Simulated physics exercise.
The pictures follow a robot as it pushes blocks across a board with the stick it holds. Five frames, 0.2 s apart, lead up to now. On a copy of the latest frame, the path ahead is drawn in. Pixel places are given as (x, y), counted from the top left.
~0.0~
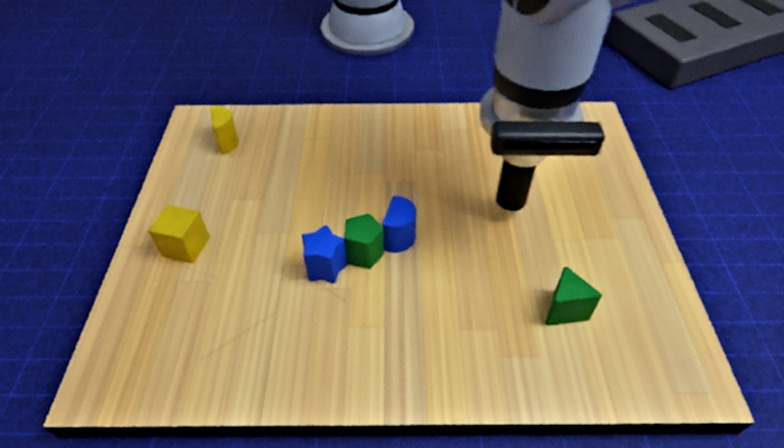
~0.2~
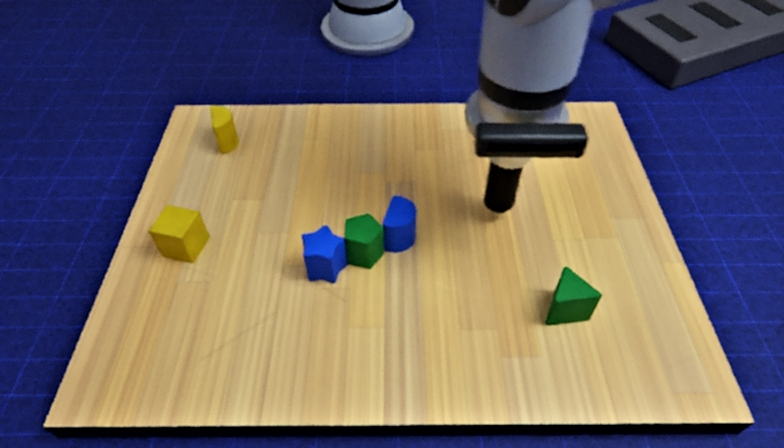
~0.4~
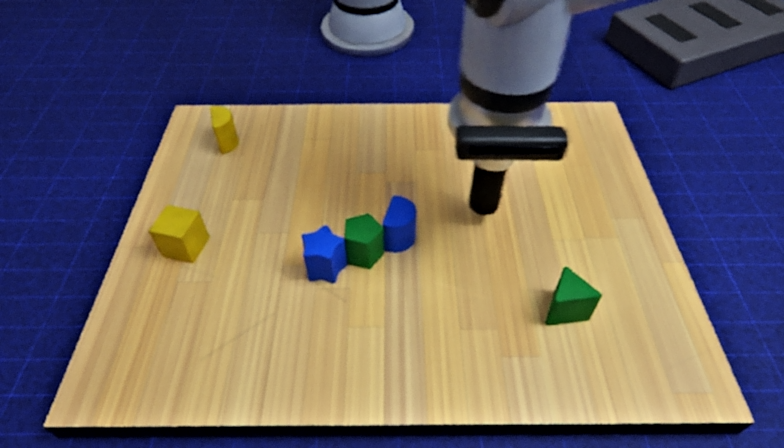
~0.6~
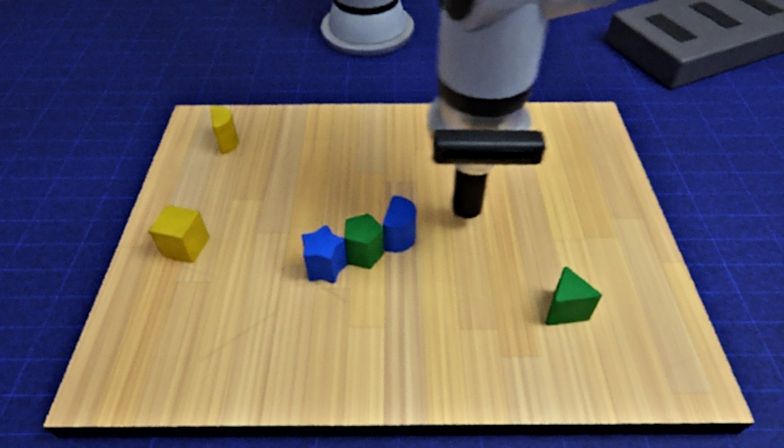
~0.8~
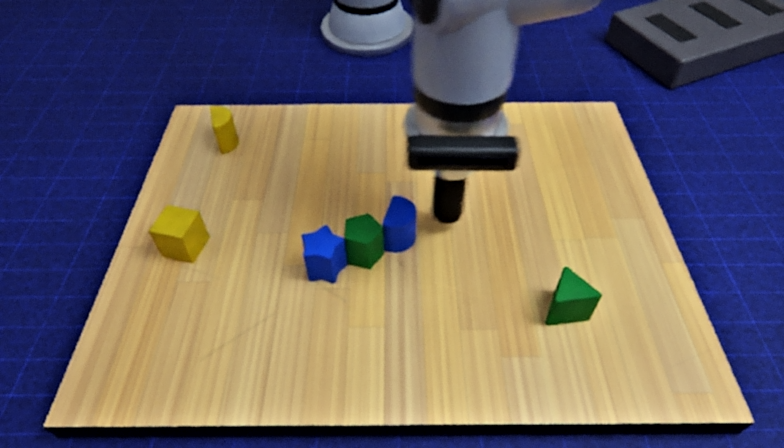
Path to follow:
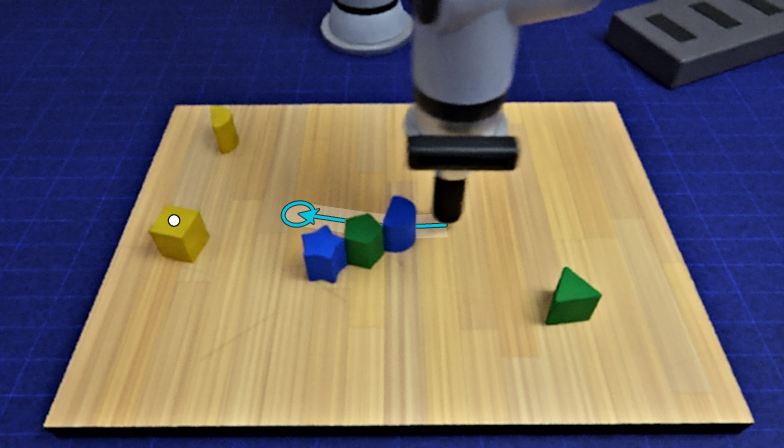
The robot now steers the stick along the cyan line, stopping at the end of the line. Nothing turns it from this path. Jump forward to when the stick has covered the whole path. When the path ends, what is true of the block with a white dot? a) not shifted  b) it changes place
That would be a.
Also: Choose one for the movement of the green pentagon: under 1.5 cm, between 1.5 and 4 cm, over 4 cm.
Between 1.5 and 4 cm.
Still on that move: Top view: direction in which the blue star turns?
Seen from above, its turn is clockwise.
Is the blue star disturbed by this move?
That block moves.
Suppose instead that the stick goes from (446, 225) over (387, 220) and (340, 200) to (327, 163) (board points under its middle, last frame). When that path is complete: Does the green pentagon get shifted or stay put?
The block in question is displaced by the end.
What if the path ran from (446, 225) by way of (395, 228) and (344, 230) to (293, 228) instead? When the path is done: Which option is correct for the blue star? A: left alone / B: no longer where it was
B: No longer where it was.
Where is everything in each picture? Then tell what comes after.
The first frame shows tip of the stick (511, 201), middles of tops, yellow four-sided block (174, 221), blue star (321, 242), green pentagon (362, 228), blue half-round block (400, 212).
The second frame shows stick (498, 203), nothing pushed.
The third frame shows stick (484, 205), nothing pushed.
The fourth frame shows stick (466, 209), nothing pushed.
The fifth frame shows stick (447, 214), yellow four-sided block (174, 221), blue star (321, 242), green pentagon (362, 228), blue half-round block (400, 212).
The line goes from (446, 225) over (370, 224) to (298, 214); the dot is on the yellow four-sided block.
What follows on the original path. One third of the way, stick (395, 215); blue star (315, 248), turned 25° clockwise; green pentagon (353, 238); blue half-round block (375, 220), turned 50° anticlockwise.
Two thirds of the way, stick (345, 210); blue star (309, 253), turned 30° clockwise; green pentagon (346, 246), turned 20° anticlockwise; blue half-round block (353, 221), turned 95° anticlockwise.
At the end, stick (296, 202); yellow four-sided block unmoved; blue star (309, 253), turned 30° clockwise; green pentagon (346, 246), turned 20° anticlockwise; blue half-round block (353, 221), turned 95° anticlockwise.
